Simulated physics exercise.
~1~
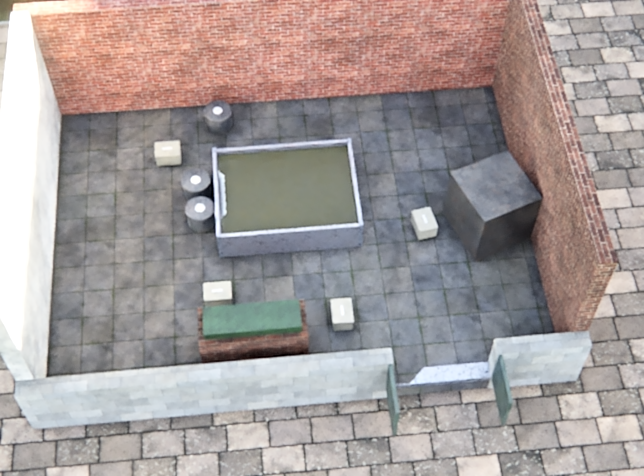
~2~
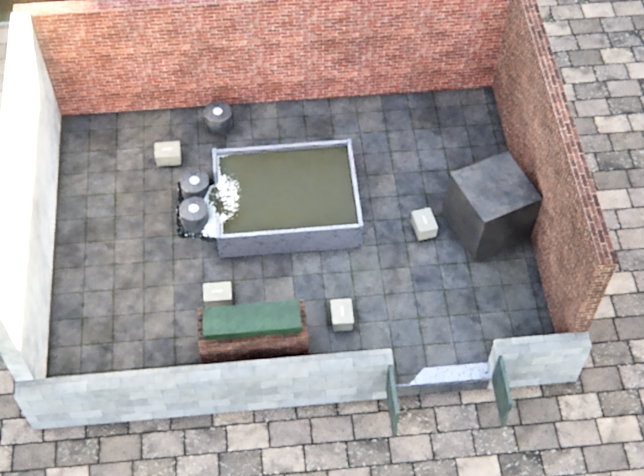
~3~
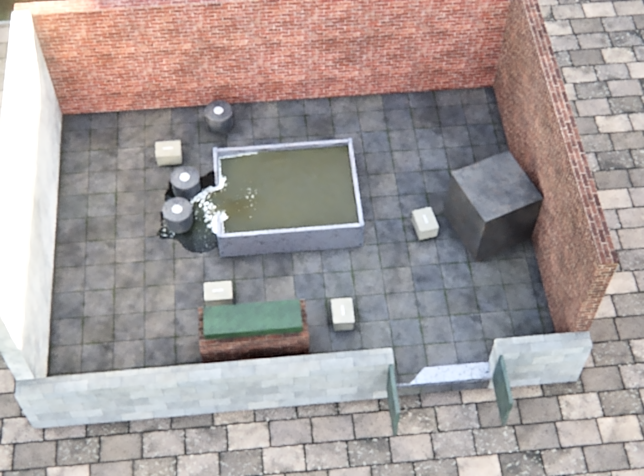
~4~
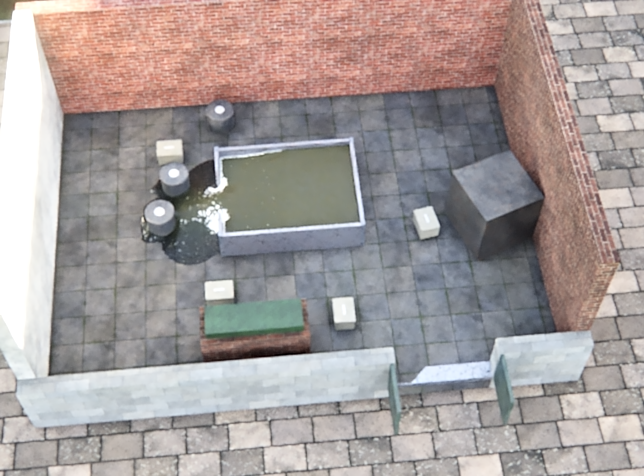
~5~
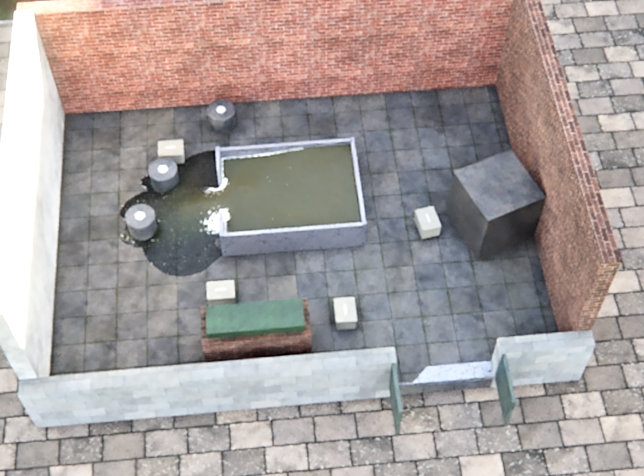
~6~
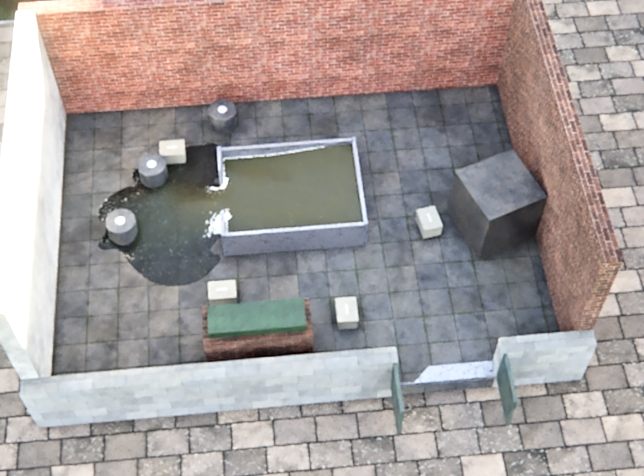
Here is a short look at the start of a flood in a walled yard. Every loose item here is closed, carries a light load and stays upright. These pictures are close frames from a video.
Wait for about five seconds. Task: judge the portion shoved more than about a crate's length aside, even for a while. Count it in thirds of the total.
Looks to me like between one and two in three get shifted a long way.
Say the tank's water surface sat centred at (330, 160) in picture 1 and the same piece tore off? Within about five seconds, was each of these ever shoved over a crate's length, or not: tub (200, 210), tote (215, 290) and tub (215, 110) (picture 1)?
Result per object - went far, stayed close, stayed close.
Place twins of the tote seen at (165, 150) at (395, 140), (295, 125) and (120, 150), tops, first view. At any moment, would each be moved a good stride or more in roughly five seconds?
Taking them one at a time: Remains close, then remains close, then gets driven off.
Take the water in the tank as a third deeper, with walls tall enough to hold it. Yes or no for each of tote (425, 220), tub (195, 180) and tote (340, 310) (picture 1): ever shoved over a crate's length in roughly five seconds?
Taking them as listed, the first came up short, the second did it and the third came up short.
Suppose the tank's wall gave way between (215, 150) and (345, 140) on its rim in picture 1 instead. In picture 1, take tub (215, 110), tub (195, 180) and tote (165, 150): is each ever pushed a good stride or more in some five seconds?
Listed in turn, ends up that far off, never travels that far, ends up that far off.
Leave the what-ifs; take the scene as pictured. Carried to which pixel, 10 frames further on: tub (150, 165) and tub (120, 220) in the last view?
Roughly (77, 108) and (69, 262).
A moment on, 2 of 7 are well off their spots; 0 afloat.
Next, 2 of 7 are well off their spots; 2 afloat.
Later, 2 of 7 are well off their spots; 2 afloat.
In the end, 4 of 7 are well off their spots, and 4 have been at some point; 1 afloat.
